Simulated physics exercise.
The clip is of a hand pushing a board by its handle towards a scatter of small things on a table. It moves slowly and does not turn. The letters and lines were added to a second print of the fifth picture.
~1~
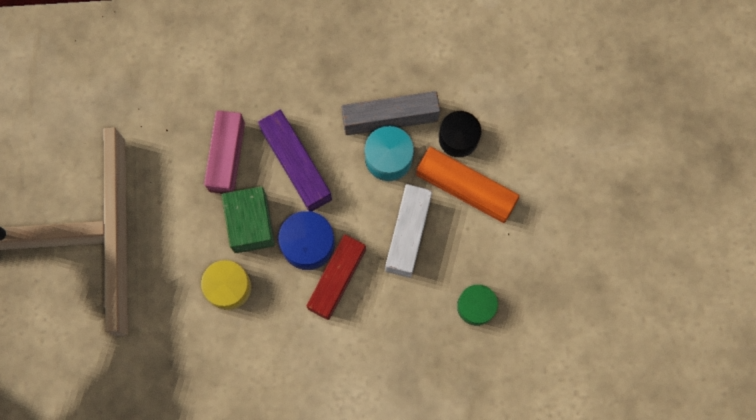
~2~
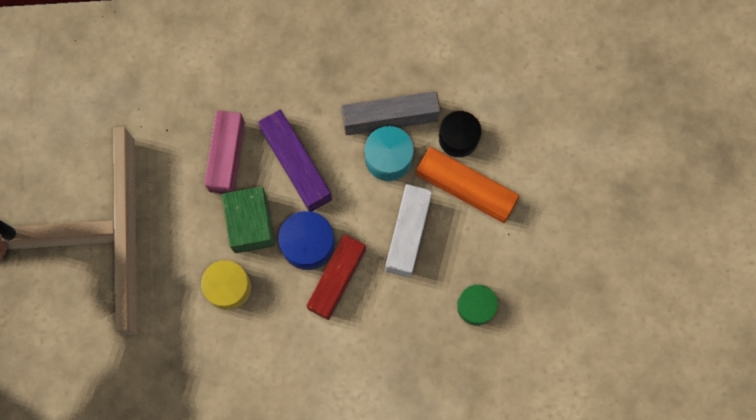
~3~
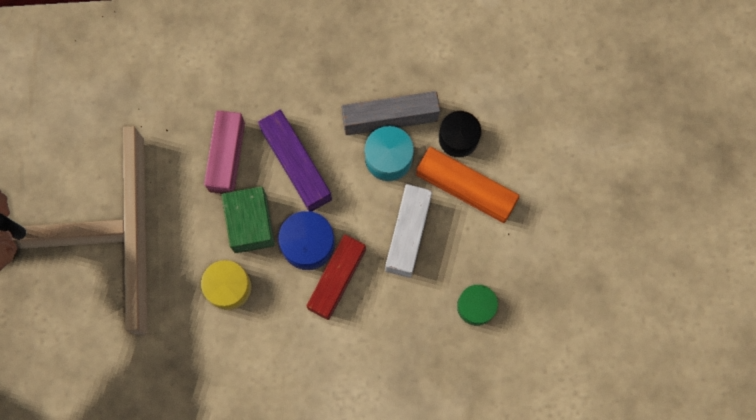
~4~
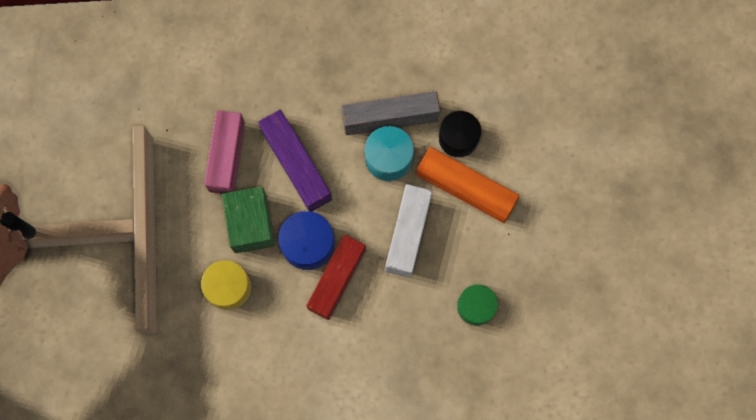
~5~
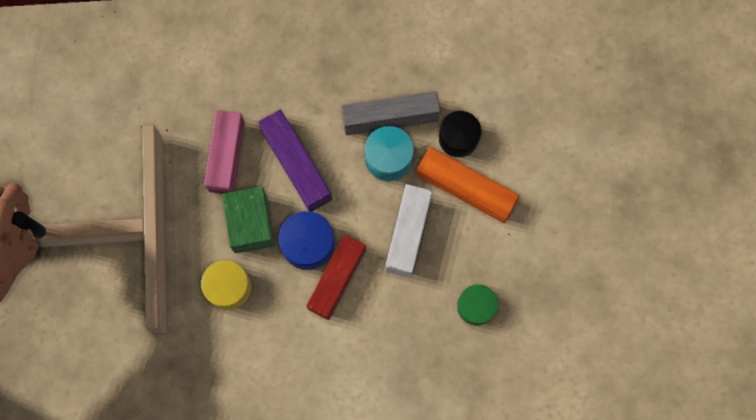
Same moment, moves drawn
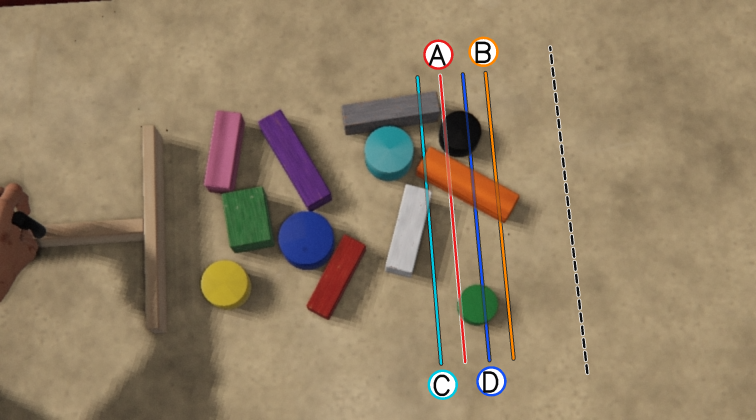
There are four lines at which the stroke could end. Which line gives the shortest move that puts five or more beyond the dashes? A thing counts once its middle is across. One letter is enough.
At least to B.
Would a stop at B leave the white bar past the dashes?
By then, yes.
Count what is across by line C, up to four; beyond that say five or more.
It has none across.
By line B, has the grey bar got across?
Yes.
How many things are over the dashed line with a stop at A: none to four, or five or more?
It has two across.
On the marked copy, A at (452, 214); B at (499, 211); C at (429, 216); D at (476, 213); the dashed line at (568, 204).
Taking B. A third of the way, board (276, 216); orange stick (467, 185); green tin (477, 305); none across.
Two thirds of the way, board (403, 208); orange stick (540, 193); black tin (525, 118); none across.
When it is over, board (499, 202); orange stick (627, 184); black tin (603, 96); five across.
As for the rest, A gets only two across; C gets none across; D gets only four across.
